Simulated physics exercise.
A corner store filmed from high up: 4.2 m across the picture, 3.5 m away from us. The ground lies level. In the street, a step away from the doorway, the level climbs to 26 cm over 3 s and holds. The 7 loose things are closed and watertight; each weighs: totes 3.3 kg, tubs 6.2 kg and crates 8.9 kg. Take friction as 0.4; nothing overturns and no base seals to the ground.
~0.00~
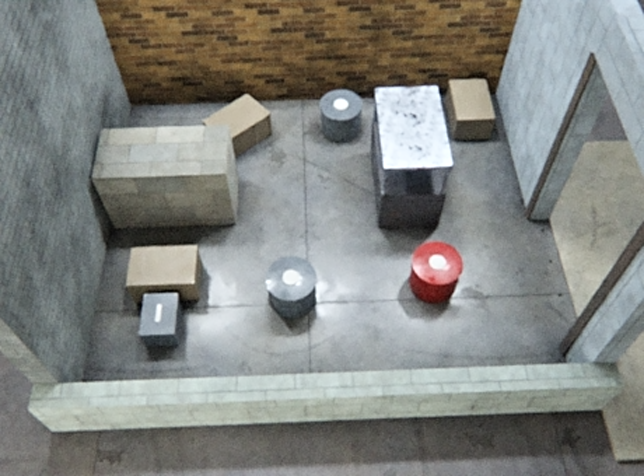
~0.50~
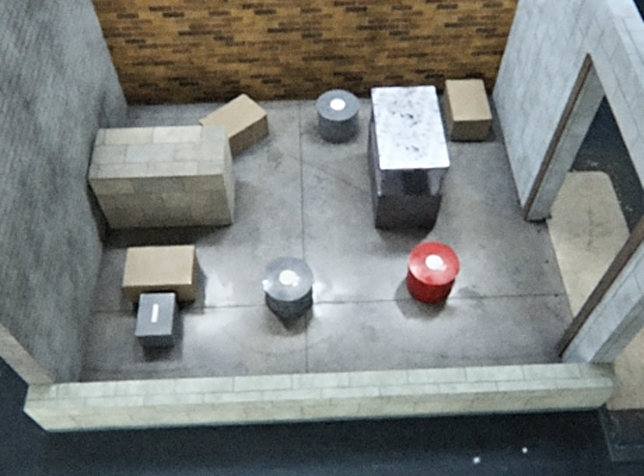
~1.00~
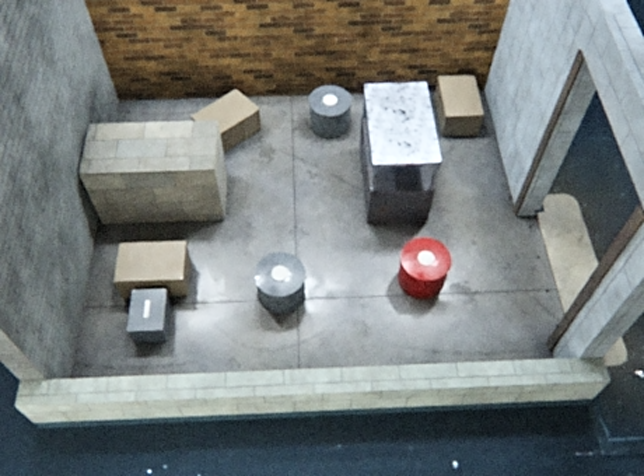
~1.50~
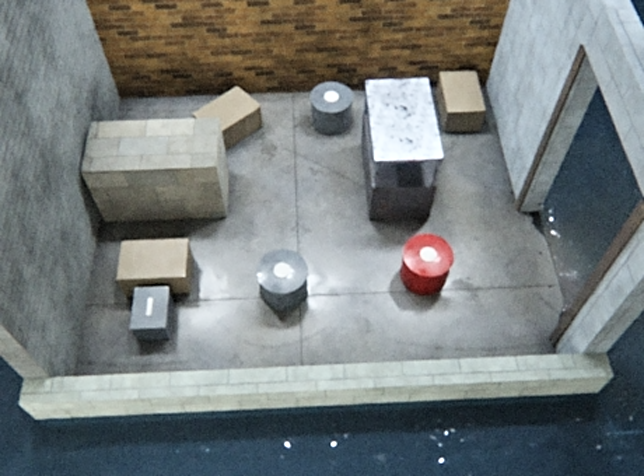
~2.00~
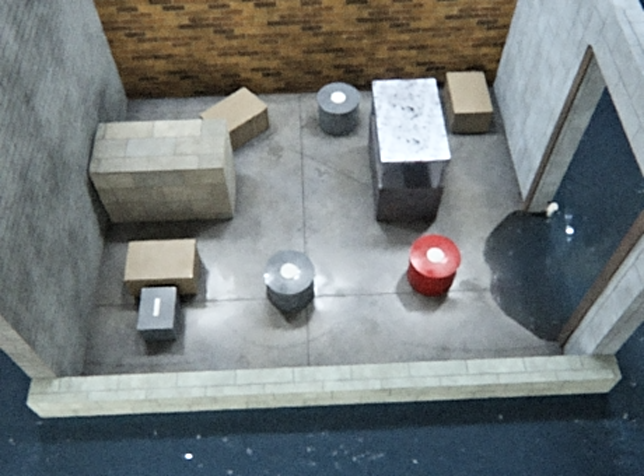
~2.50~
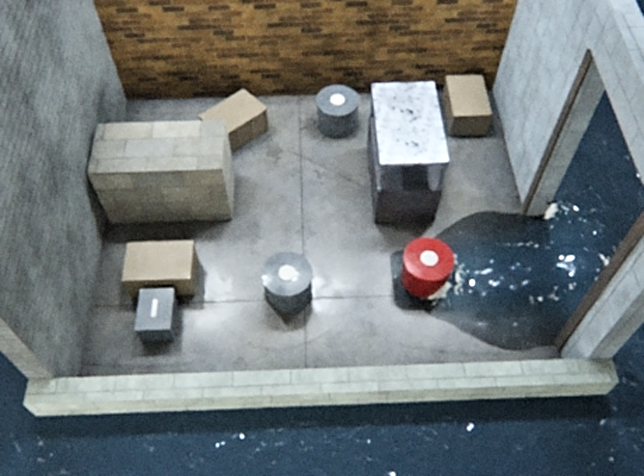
A large pale block counter stands at the left of a small walled room with a brick back wall, seen from high above. Cardboard-brown boxes, a small grey box, two grey tubs, a tall marble-topped block and a red tub sit around the grey floor. Dark water spreads along the street outside, then enters through the right doorway and reaches the red tub, which shifts very slightly, while the camera sways a little.
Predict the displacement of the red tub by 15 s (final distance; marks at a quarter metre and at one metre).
The red tub ends far away.
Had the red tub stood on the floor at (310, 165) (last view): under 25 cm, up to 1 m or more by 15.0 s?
It ends far away.
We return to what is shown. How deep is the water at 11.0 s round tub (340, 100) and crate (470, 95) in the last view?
About 12 and 15 cm.
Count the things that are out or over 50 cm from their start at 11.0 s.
4 of them.
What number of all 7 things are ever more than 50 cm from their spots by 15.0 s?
I count 7.
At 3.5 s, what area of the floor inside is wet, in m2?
Some 4.5 m2.
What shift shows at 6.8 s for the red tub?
Roughly 200 cm by then.
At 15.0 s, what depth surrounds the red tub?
Roughly 28 cm.
After 3.5 s the red tub is near (326, 260), 1.0 m from its start, aground; 0 afloat.
After 6.8 s the red tub is near (233, 221), 1.8 m from its start, afloat; 5 afloat.
After 11.0 s the red tub is near (297, 273), 1.2 m from its start, afloat; 7 afloat.
After 15.0 s the red tub is near (270, 292), 1.5 m from its start, afloat; 7 afloat.
